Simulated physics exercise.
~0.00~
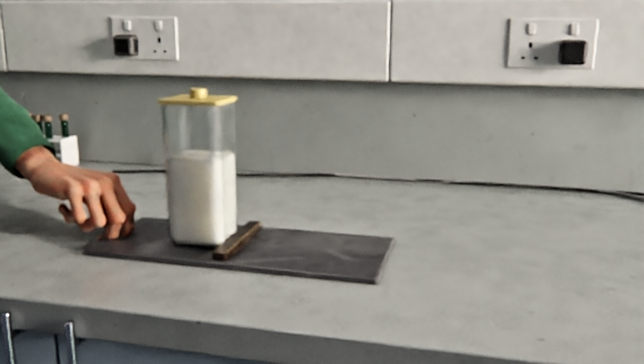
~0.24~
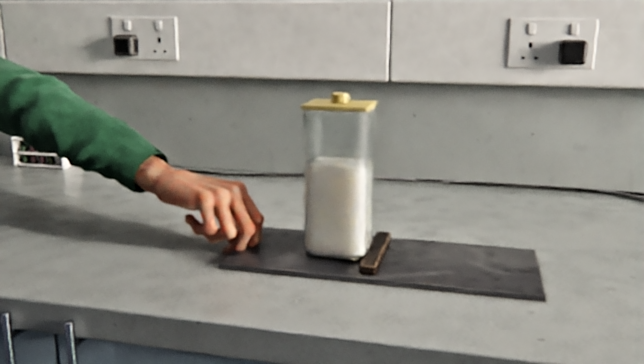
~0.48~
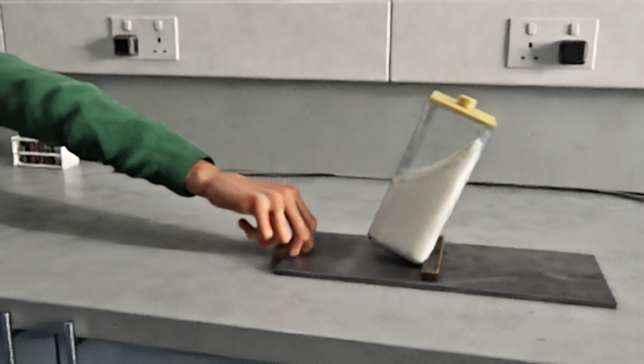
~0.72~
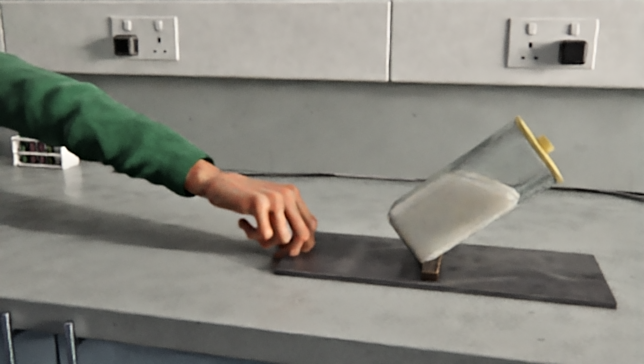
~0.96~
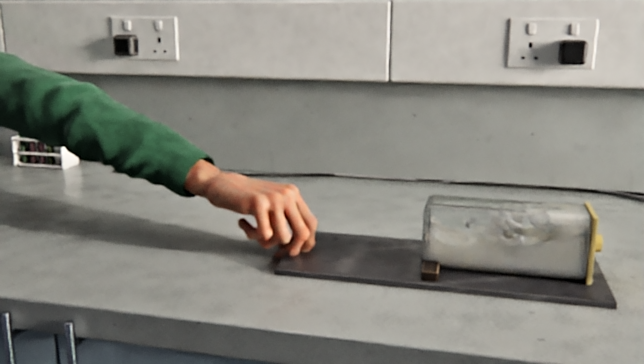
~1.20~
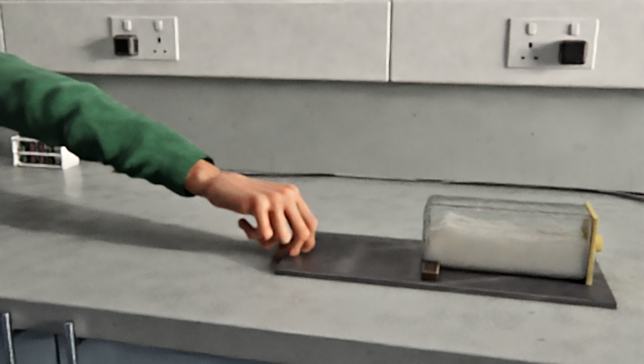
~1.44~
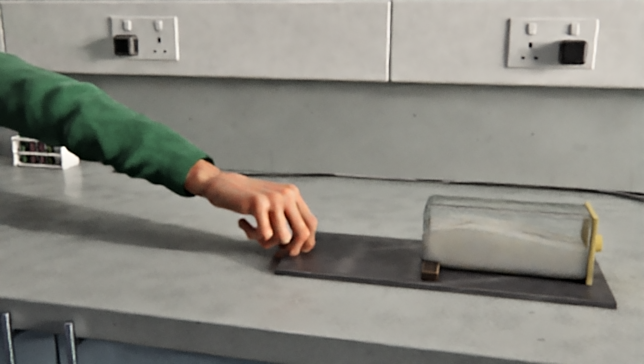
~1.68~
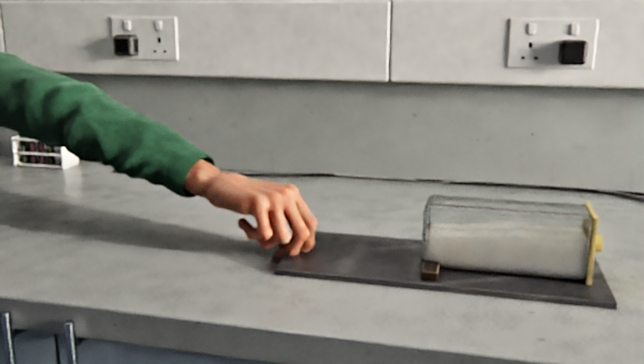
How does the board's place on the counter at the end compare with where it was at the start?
The board ends up farther to the right along the counter than where it began.
